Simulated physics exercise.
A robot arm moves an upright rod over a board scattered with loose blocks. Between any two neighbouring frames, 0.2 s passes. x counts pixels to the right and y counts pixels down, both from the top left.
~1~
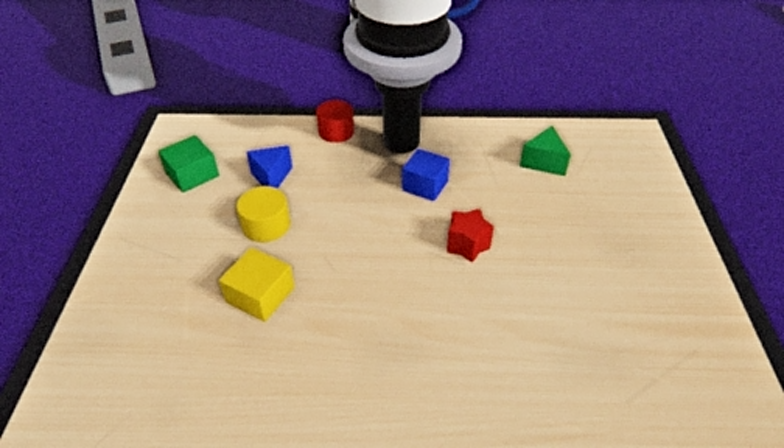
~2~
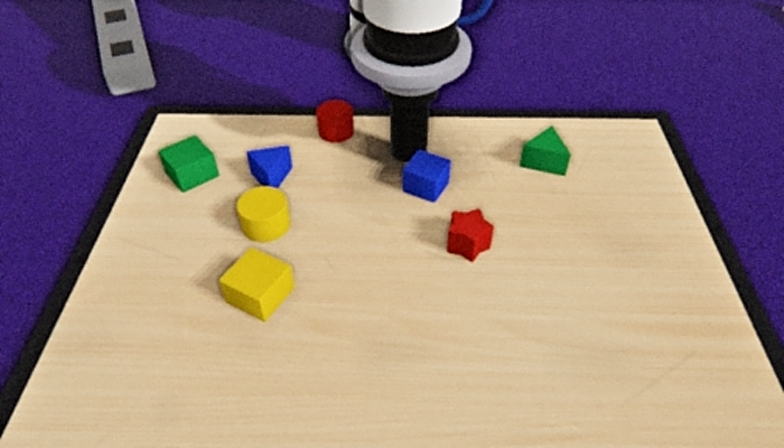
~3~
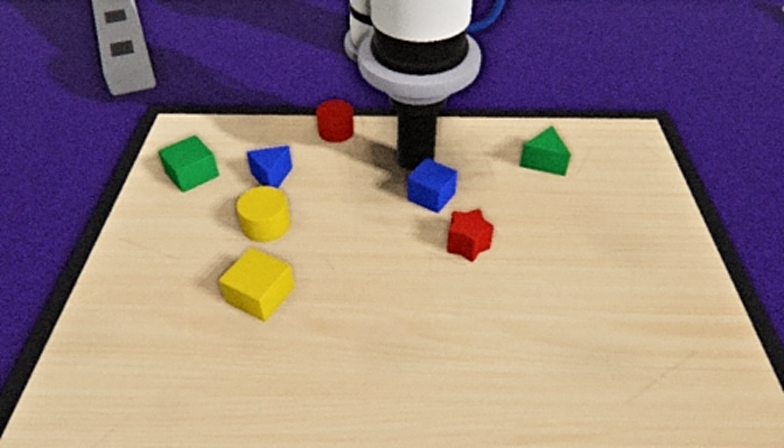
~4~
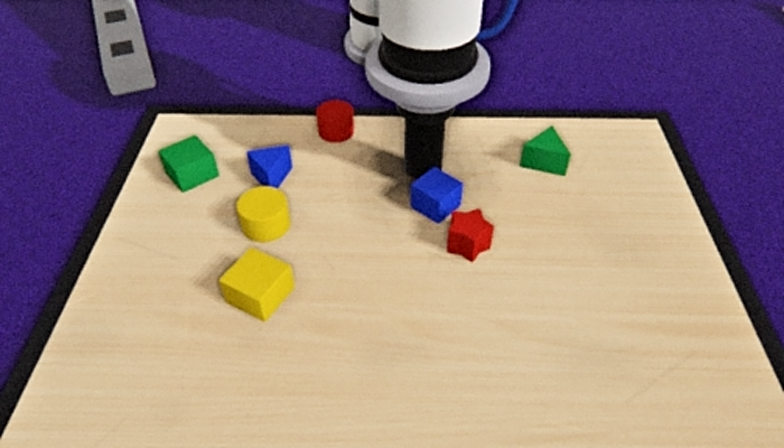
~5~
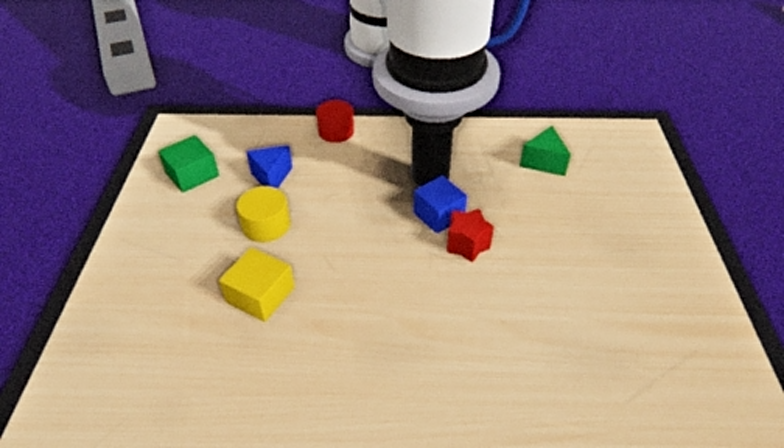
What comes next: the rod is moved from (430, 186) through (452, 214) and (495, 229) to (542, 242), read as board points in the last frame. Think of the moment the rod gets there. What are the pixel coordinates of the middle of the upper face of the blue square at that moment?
About (448, 223).
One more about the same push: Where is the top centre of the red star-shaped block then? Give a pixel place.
I expect it at (480, 246).
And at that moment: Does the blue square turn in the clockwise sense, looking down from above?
Short answer: Yes.
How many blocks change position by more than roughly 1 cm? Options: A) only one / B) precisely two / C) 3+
That would be B.
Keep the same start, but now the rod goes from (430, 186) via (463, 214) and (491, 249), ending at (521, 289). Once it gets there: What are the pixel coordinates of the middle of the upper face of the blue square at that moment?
It should be at about (444, 226).
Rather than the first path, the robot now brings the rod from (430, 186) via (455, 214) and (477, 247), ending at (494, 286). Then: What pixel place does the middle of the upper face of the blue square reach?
Answer: (439, 238).
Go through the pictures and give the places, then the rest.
In the first picture, rod tip at (402, 143); block tops, blue square at (427, 163); red star-shaped block at (470, 223).
In the second picture, rod at (409, 151); blue square at (427, 164).
In the third picture, rod at (416, 159); blue square at (433, 174).
In the fourth picture, rod at (423, 168); blue square at (437, 183).
In the fifth picture, rod at (430, 176); blue square at (441, 193); red star-shaped block at (470, 223).
On the path given first. One third of the way, rod at (453, 204); blue square at (446, 219), turned 50° clockwise; red star-shaped block at (479, 244), turned 45° anticlockwise.
Two thirds of the way, rod at (498, 219); blue square at (448, 223), turned 65° clockwise; red star-shaped block at (480, 246), turned 50° anticlockwise.
At the end, rod at (544, 232); blue square at (448, 223), turned 65° clockwise; red star-shaped block at (480, 246), turned 50° anticlockwise.
